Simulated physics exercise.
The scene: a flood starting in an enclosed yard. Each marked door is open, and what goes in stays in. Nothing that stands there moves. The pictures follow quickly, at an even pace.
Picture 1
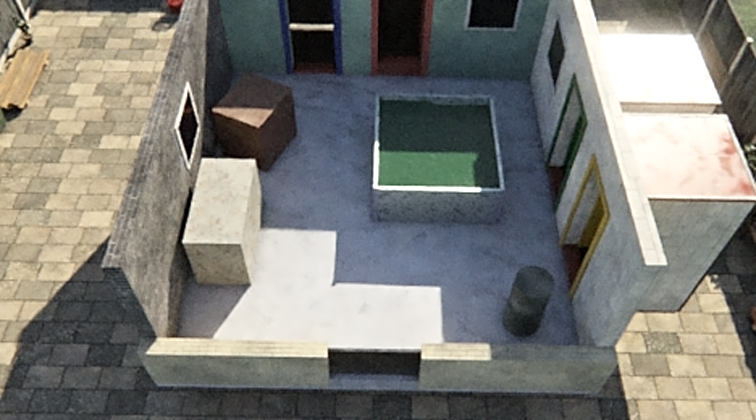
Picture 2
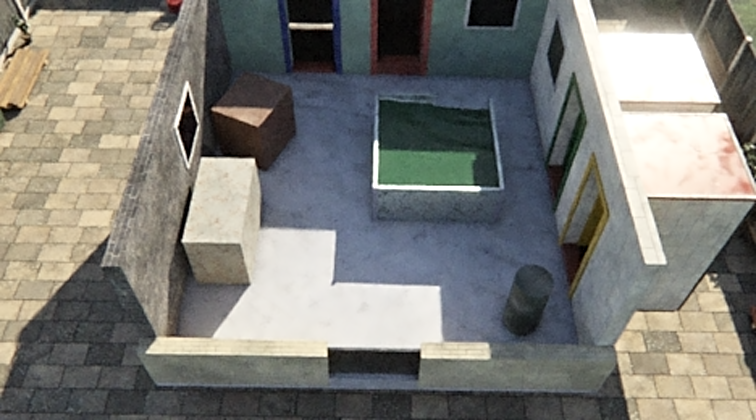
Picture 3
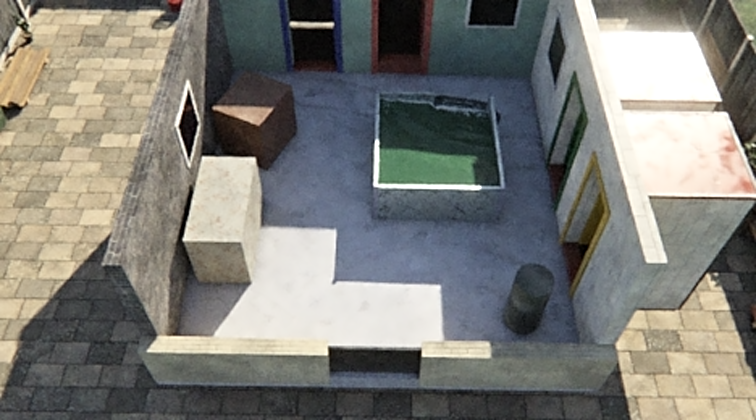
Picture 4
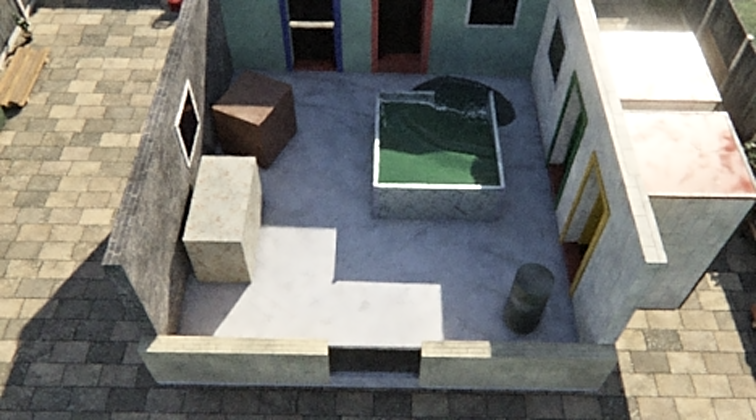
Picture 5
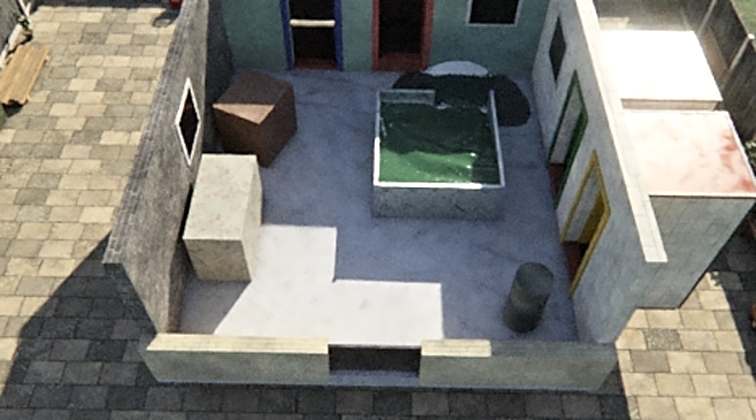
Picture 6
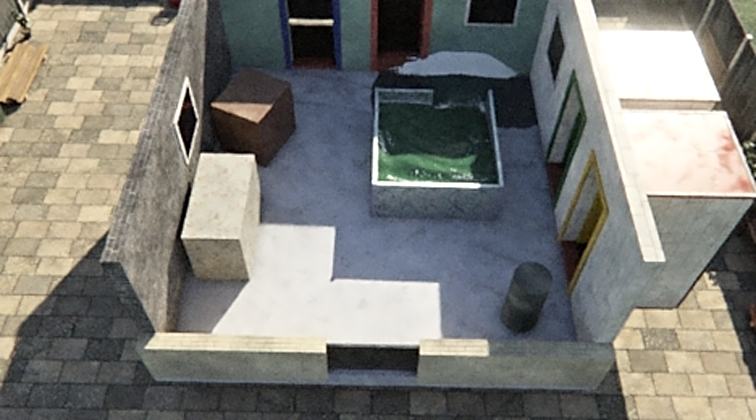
Green water in a square tank inside a walled yard dropped at the back and grew choppy, then a dark wet patch with a pale sheen spread across the floor behind it, mostly toward the right.
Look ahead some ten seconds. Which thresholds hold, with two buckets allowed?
One by one: The red door stays under that; the blue door takes more than that; the green door stays under that; the yellow door stays under that.
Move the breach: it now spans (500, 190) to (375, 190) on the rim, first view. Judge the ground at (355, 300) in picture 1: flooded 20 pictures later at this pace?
Answer: Under water.
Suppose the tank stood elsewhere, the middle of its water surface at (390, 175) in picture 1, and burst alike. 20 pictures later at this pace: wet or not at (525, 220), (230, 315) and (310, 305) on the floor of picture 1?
One after the other: Covered, free of water, no water.
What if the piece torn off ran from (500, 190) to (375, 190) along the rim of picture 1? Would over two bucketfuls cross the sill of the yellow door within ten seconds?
One by one: Yellow door floods.
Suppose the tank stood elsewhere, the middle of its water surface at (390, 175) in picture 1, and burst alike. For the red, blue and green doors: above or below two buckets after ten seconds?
My reading: The red one lets more in, the blue one floods, the green one keeps below it.
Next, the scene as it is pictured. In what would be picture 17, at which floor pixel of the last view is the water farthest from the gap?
Close to (232, 69).
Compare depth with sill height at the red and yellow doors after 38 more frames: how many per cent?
About 40 and 90 per cent.
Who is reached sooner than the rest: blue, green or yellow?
First comes the door marked blue.
A moment on, water covers 15 % of the floor; the red door wet at the sill, nothing in, the blue door wet at the sill, nothing in, the green door not reached, the yellow door not reached.
Next, water covers 30 % of the floor; the red door wet at the sill, nothing in, the blue door wet at the sill, nothing in, the green door wet at the sill, nothing in, the yellow door not reached.
Then, water covers 55 % of the floor; the red door wet at the sill, nothing in, the blue door wet at the sill, nothing in, the green door wet at the sill, nothing in, the yellow door wet at the sill, nothing in.
Later, water covers 85 % of the floor; the red door wet at the sill, nothing in, the blue door under two buckets in, the green door wet at the sill, nothing in, the yellow door wet at the sill, nothing in.
In the end, water covers 100 % of the floor; the red door wet at the sill, nothing in, the blue door over two buckets in, the green door wet at the sill, nothing in, the yellow door under two buckets in.
